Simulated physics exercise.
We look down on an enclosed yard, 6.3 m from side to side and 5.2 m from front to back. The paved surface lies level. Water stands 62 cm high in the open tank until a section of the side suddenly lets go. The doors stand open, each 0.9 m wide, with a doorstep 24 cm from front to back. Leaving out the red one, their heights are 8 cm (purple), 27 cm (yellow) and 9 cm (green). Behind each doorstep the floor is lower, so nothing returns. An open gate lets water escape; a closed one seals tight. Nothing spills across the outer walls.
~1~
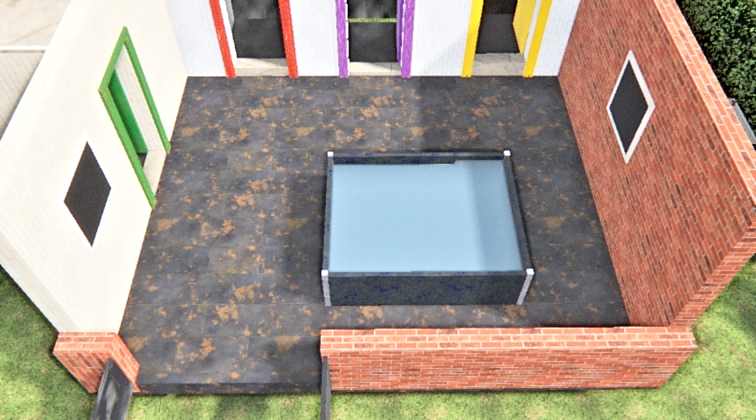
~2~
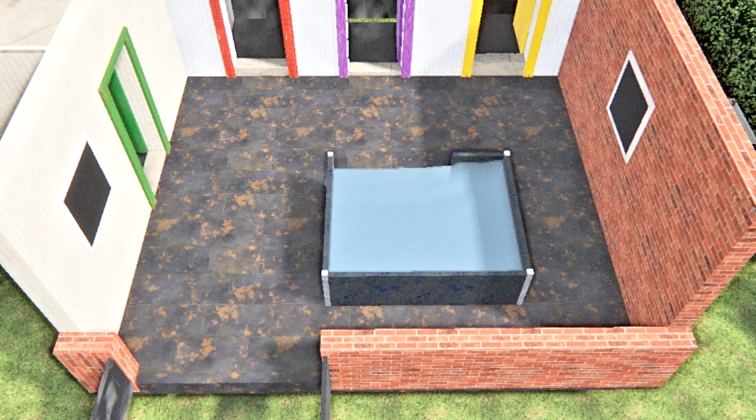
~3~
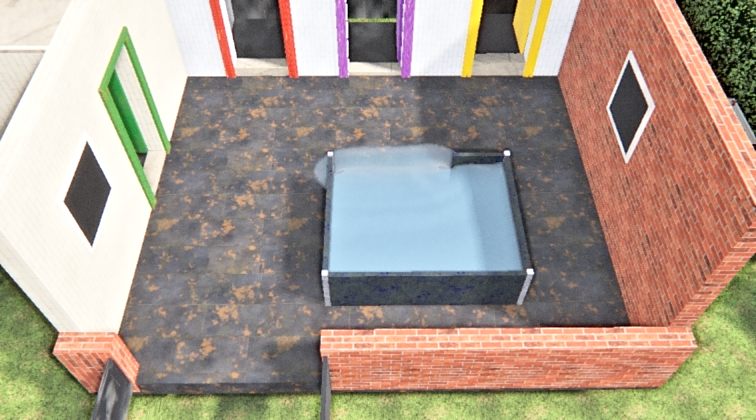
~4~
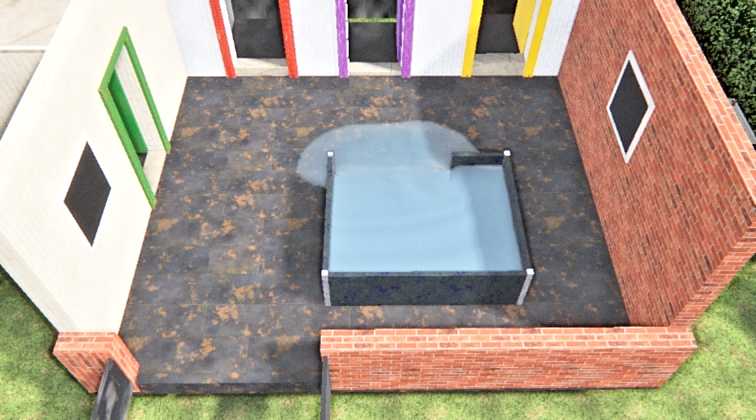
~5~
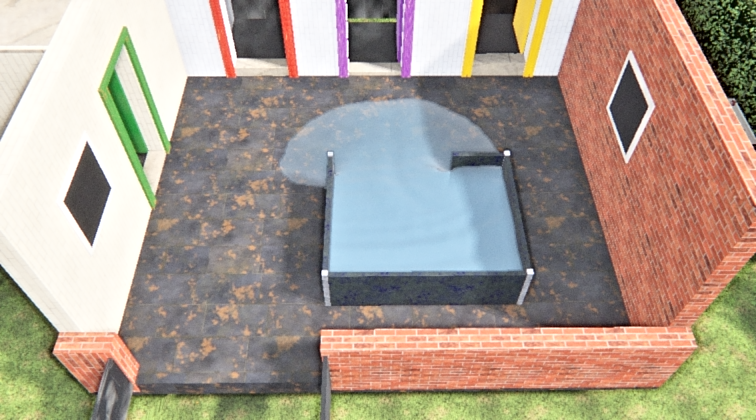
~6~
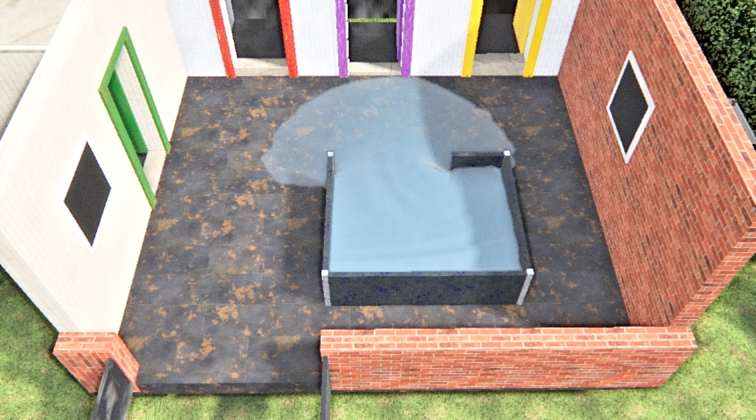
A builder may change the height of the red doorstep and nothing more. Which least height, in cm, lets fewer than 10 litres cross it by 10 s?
At least 16 cm or so.
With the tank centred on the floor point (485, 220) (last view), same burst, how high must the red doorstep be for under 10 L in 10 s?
Some 10.0 cm.
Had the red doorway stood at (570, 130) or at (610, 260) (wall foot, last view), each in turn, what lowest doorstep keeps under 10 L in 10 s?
Roughly 9.5 and 6.5 cm.
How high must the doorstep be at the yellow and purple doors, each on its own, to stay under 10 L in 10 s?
About 12.0 cm at yellow and 34 cm at purple.
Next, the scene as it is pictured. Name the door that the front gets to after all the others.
Last comes the green one.
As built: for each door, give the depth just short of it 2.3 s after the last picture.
In cm: Purple 24, red 17, yellow 12, green 5.
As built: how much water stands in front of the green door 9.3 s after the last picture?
About 6.0 cm.
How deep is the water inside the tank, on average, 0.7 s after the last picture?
Some 37 cm.
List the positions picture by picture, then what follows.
The open tank at (422, 213) is whole and still, 62 cm deep; the red door at (254, 26) is dry, in the first picture.
Water pours out on the far side and has run 0.3 m, to a hidden place; about 10 cm deep outside, 62 cm at the back, in the second picture.
Water pours out on the far side and has run 0.8 m, to (420, 148); about 11 cm deep outside, 62 cm at the back, in the third picture.
Water pours out on the far side and has run 1.3 m, to (396, 126); about 9 cm deep outside, 62 cm at the back, in the fourth picture.
The gap is on the far side, the front 1.8 m out at (395, 103); the back of the open tank holds 57 cm, in the fifth picture.
The gap is on the far side, the front 2.4 m out at (397, 79); the back of the open tank holds 53 cm; 1.2 m in a straight line remain to the red door at (254, 26), in the sixth picture.
Then, 0.7 s after the last picture water covers 30 % of the floor, deepest (30 cm) near (422, 81); 9 cm at the red door, 0 litres in over its 17 cm doorstep.
Then, 2.3 s after the last picture water covers 45 % of the floor, deepest (32 cm) near (197, 81); 17 cm at the red door, 6 litres in over its 17 cm doorstep.
Then, 9.3 s after the last picture water covers 95 % of the floor, deepest (10 cm) near (193, 335); 7 cm at the red door, 8 litres in over its 17 cm doorstep.
At the red door as built, the water peaked near 22 cm, 1.3 s after the last picture.
Run again over the same 10 s with other heights there, 28 litres in over 13 cm, 5 litres over 18 cm. The limit of 10 litres is kept from about 16 cm up.
